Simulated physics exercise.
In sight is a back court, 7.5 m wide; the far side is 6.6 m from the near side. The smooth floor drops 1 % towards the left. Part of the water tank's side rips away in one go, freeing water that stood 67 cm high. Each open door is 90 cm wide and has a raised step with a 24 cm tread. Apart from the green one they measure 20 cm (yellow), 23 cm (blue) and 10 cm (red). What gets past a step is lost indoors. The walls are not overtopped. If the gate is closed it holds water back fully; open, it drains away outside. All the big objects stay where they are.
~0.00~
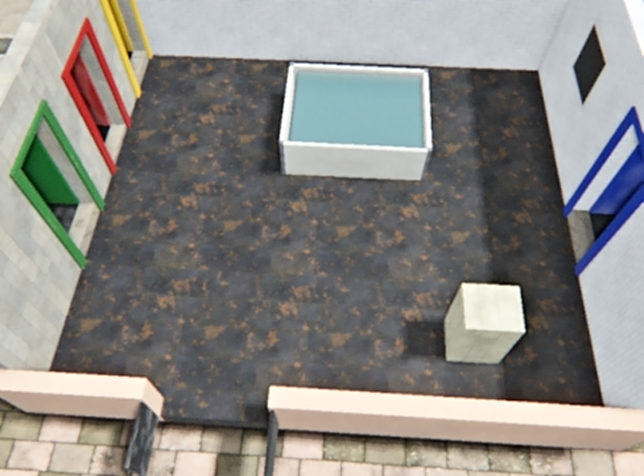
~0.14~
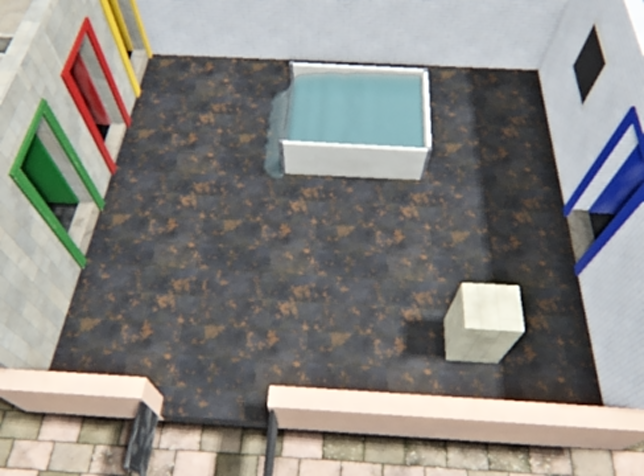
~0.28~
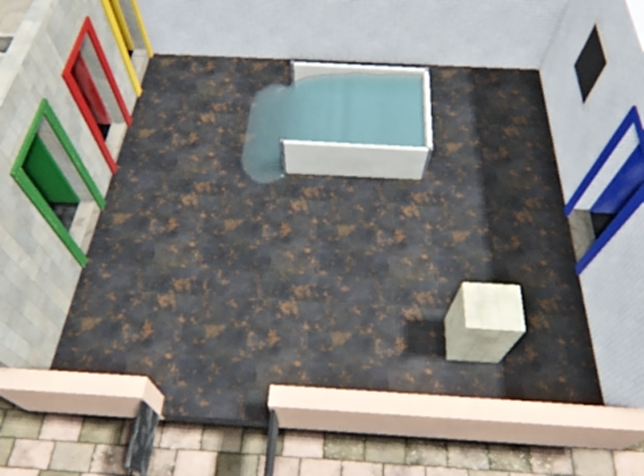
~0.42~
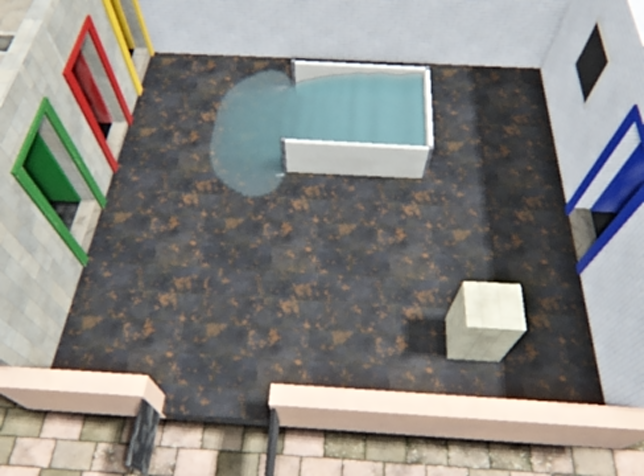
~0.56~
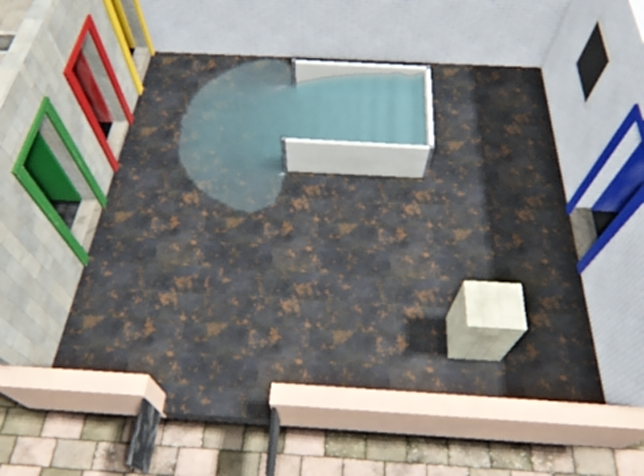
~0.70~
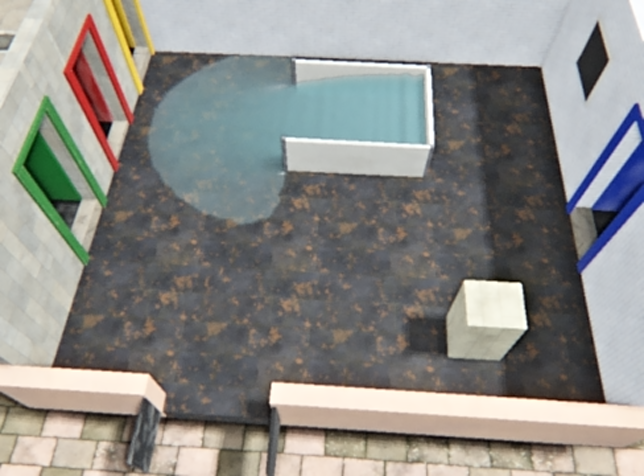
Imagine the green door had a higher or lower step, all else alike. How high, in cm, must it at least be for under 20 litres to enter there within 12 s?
Close to 12 cm is just enough.
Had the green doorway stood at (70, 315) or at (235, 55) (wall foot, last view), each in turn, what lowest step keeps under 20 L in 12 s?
About 10.5 and 13.5 cm.
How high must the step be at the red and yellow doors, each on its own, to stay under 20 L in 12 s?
About 30 cm at red and 31 cm at yellow.
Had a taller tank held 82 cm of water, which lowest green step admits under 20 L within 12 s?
About 15 cm.
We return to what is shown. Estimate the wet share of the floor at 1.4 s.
Near 25 per cent is wet.
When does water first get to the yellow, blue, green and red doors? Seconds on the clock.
Arrival: Yellow 1.0 s, blue 11.0 s, green 1.4 s, red 0.8 s.
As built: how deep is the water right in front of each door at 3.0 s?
Depths in cm: Yellow 29, blue 0, green 16, red 28.
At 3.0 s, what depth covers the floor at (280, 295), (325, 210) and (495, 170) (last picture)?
In that order: 0, 0 and 0 cm.
After 1.4 s water covers 25 % of the floor, deepest (39 cm) near (152, 55); it has not reached the green door.
After 3.0 s water covers 30 % of the floor, deepest (30 cm) near (152, 55); 16 cm at the green door, 0 litres in over its 25 cm step.
After 12.0 s water covers 95 % of the floor, deepest (8 cm) near (47, 385); 7 cm at the green door, 0 litres in over its 25 cm step.
At the green door as built, the water arrived by 1.5 s and peaked near 19 cm at 2.4 s.
With a step of 10 cm, 36 litres would have come in within the 12 s; with 13.5 cm, 13 litres. So under 20 litres takes about 12 cm.
